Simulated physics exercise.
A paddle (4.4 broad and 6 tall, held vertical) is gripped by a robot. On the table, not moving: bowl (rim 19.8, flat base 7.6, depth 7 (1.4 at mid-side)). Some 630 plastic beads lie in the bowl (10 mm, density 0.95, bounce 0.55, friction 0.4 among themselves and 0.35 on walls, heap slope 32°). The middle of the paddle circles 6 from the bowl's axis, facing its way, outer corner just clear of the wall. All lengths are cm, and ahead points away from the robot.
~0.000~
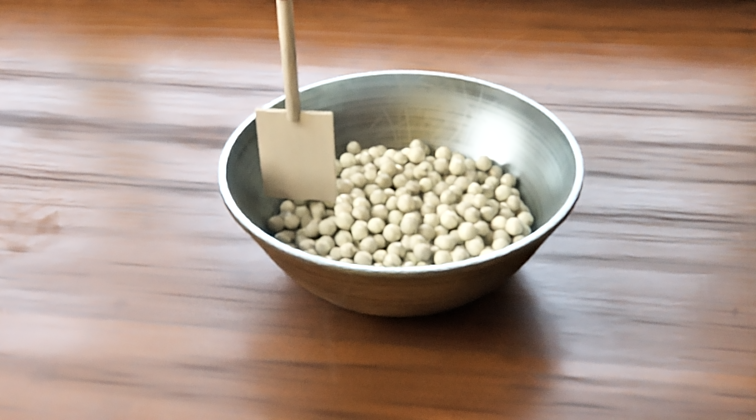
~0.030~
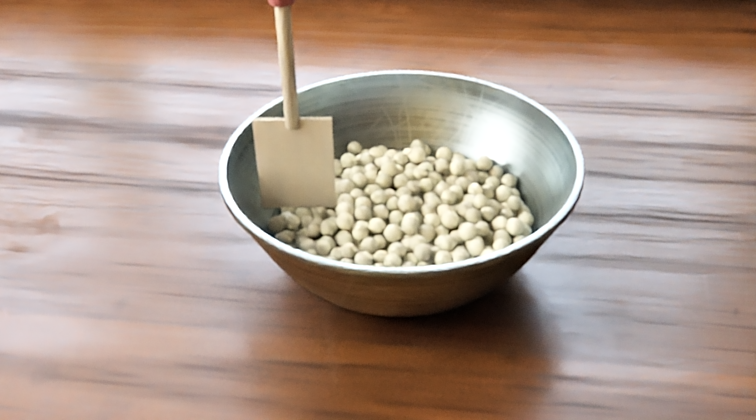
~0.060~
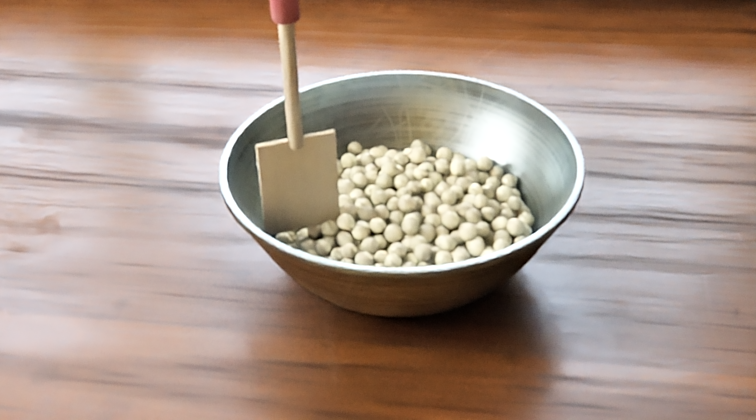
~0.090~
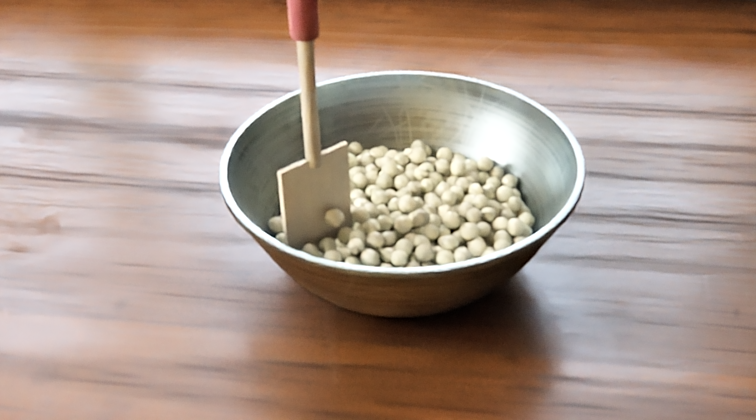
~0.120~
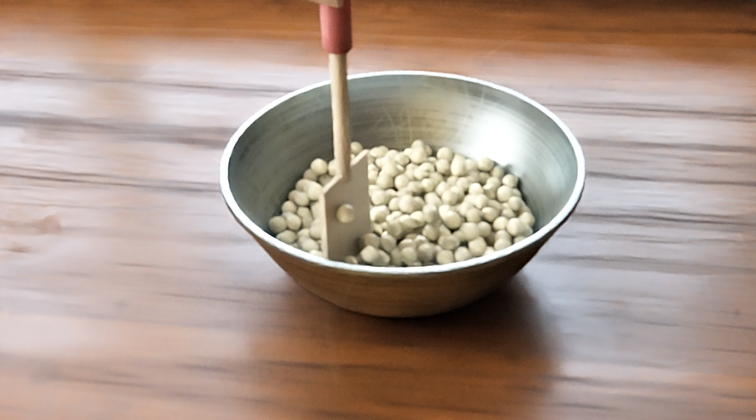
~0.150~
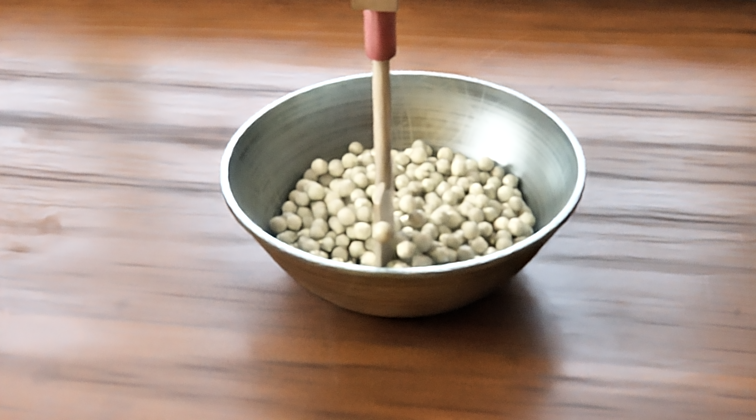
A wooden paddle sweeps from the left toward the near side through pale beads, turning edge-on.
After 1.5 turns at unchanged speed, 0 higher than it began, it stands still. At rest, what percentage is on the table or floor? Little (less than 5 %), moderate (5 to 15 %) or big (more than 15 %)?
Share on the table or floor: Moderate (5 to 15 %).
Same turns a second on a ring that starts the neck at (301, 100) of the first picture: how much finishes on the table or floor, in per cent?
Some 20 per cent.
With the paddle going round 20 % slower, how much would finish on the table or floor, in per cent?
It would be near 5 per cent.
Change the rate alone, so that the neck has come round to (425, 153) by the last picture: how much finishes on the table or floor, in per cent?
Some 15 per cent.
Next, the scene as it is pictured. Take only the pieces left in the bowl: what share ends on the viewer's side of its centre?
Some 45 per cent.
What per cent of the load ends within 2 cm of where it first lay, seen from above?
Some 70 per cent.
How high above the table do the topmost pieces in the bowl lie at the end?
Some 5.5 cm.
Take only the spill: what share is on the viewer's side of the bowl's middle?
Roughly 50 per cent.
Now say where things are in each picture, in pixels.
The first picture shows the paddle neck at (292, 88), 0° round; upper third of the load around (403, 213), from x 275 to 525, top at y 145; 627 in the bowl.
The second picture shows the paddle neck at (290, 95), 8° round; upper third of the load around (404, 213), from x 275 to 525, top at y 145.
The third picture shows the paddle neck at (294, 114), 27° round; upper third of the load around (404, 213), from x 275 to 525, top at y 150.
The fourth picture shows the paddle neck at (312, 133), 48° round; upper third of the load around (404, 213), from x 275 to 525, top at y 150.
The fifth picture shows the paddle neck at (343, 147), 68° round; upper third of the load around (406, 214), from x 280 to 525, top at y 150.
The sixth picture shows the paddle neck at (383, 154), 89° round; upper third of the load around (414, 215), from x 280 to 525, top at y 150; 627 in the bowl.
After 0.41 s, 264° round, highest piece 9 above the table; 607 in the bowl, 7 on the table or floor, 13 in flight or on the tool.
After 0.66 s, 79° round, highest piece 9 above the table; 574 in the bowl, 39 on the table or floor, 14 in flight or on the tool.
After 0.99 s, 180° round, highest piece 5 above the table; 567 in the bowl, 60 on the table or floor.
After 1.69 s, 180° round, highest piece 5 above the table; 567 in the bowl, 60 on the table or floor.
In the end, 567 in the bowl, 60 on the table or floor. That is 10 % on the table or floor.
